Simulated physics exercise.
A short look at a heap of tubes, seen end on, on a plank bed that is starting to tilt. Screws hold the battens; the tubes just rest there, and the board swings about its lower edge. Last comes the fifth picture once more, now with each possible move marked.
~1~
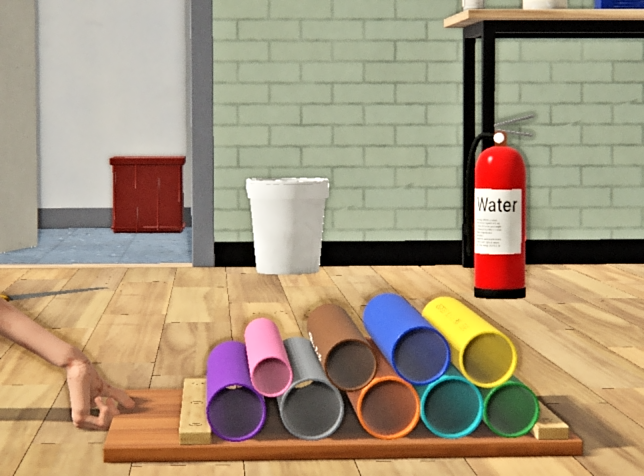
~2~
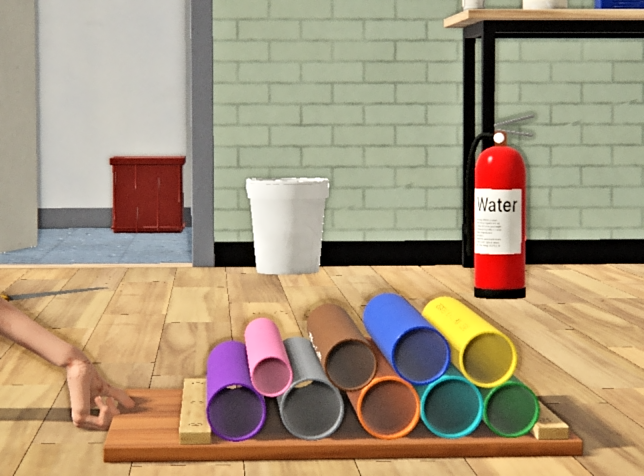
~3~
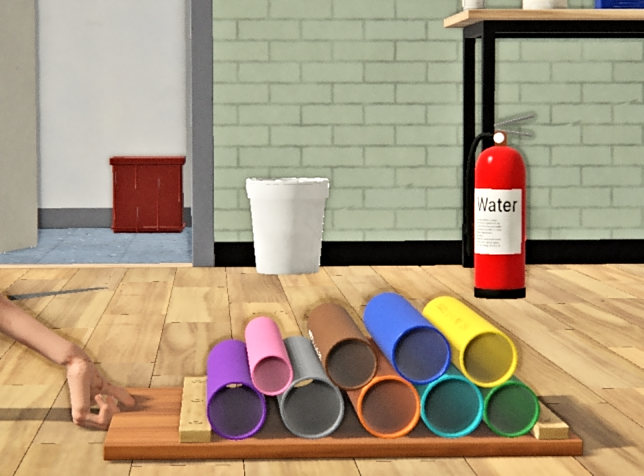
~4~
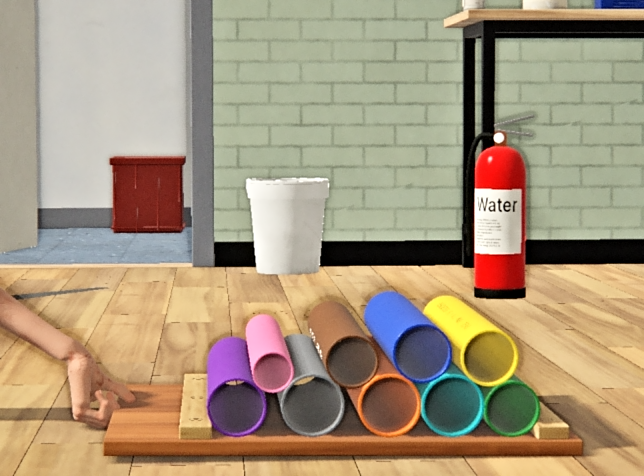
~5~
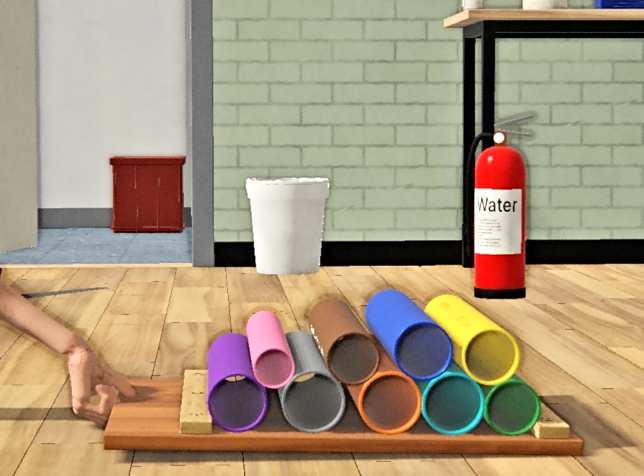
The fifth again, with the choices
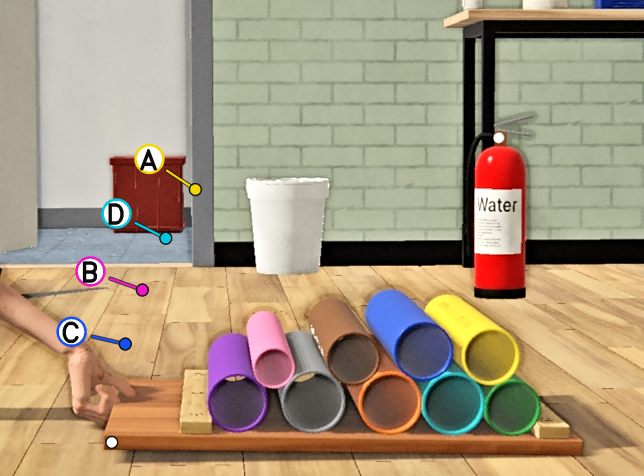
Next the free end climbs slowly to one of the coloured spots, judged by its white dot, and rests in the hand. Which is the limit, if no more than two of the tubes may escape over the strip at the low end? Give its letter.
The highest mark that will do is D.
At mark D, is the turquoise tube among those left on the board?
Yes.
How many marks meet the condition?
The number is three.
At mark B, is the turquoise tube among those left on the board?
The turquoise tube: Yes.
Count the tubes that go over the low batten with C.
It comes to none.
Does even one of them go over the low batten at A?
Yes.
On the marked copy, A at (195, 189); B at (142, 290); C at (125, 344); D at (166, 238); the white dot at (112, 443).
Taking D. A third of the way, board at 16°.
Two thirds of the way, board at 27°.
When it is over, board at 27°, one over the low batten (yellow).
As for the rest, A nine over the low batten; B none over the low batten; C none over the low batten.
